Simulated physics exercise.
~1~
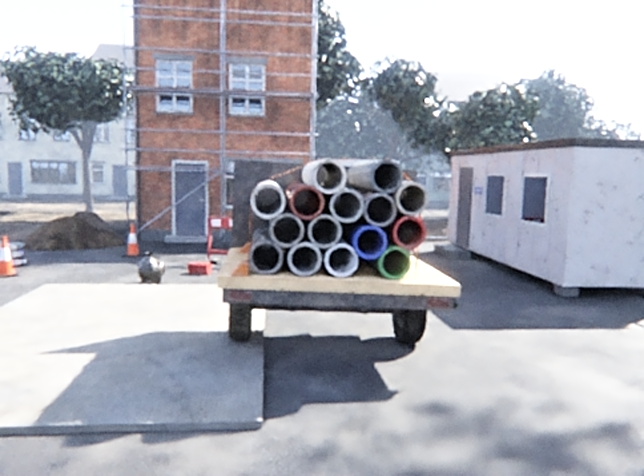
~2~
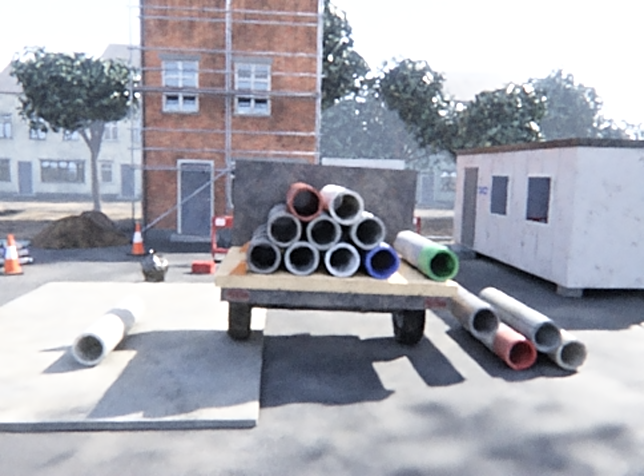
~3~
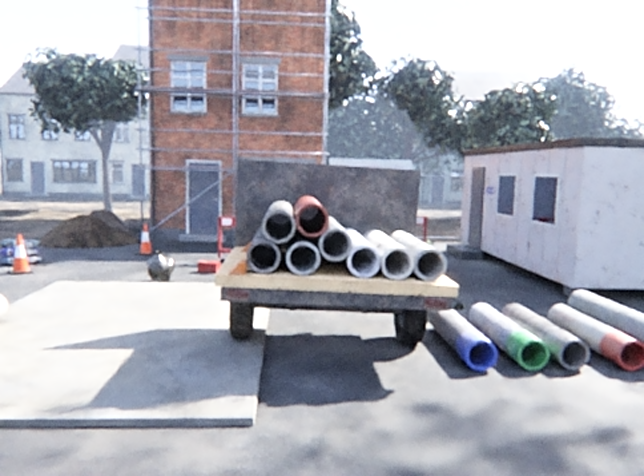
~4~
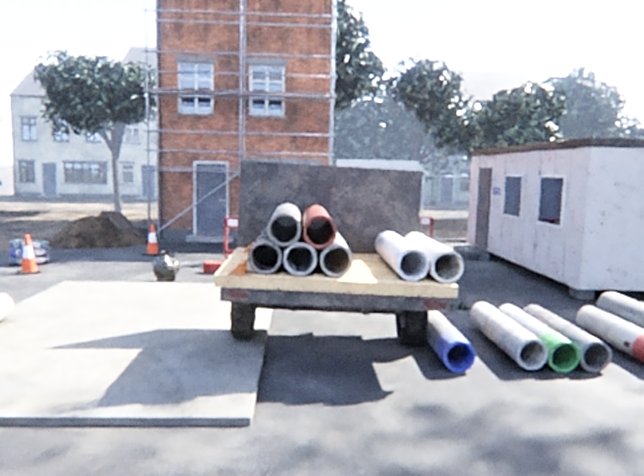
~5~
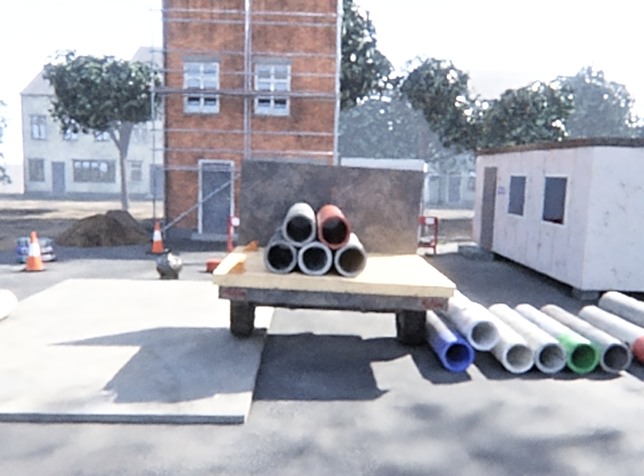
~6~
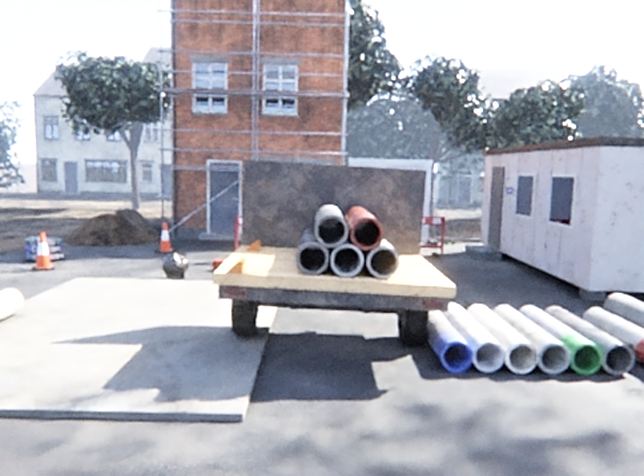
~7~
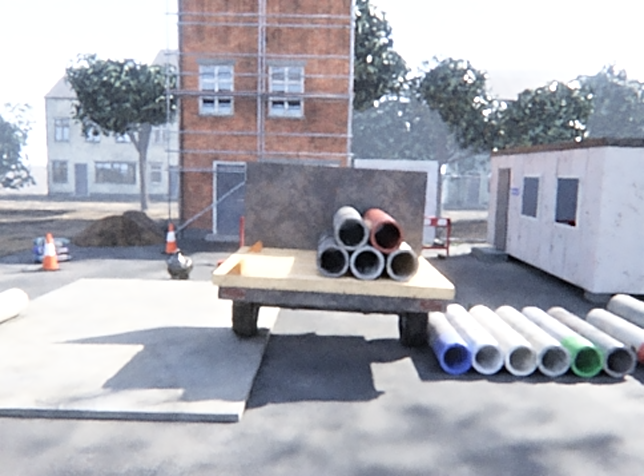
In a yard beside a brick building, a stack of pipes on a parked trailer collapsed and rolled off, mostly to the right, with the red, green and blue-ended ones landing on the ground while five stayed piled on the deck.
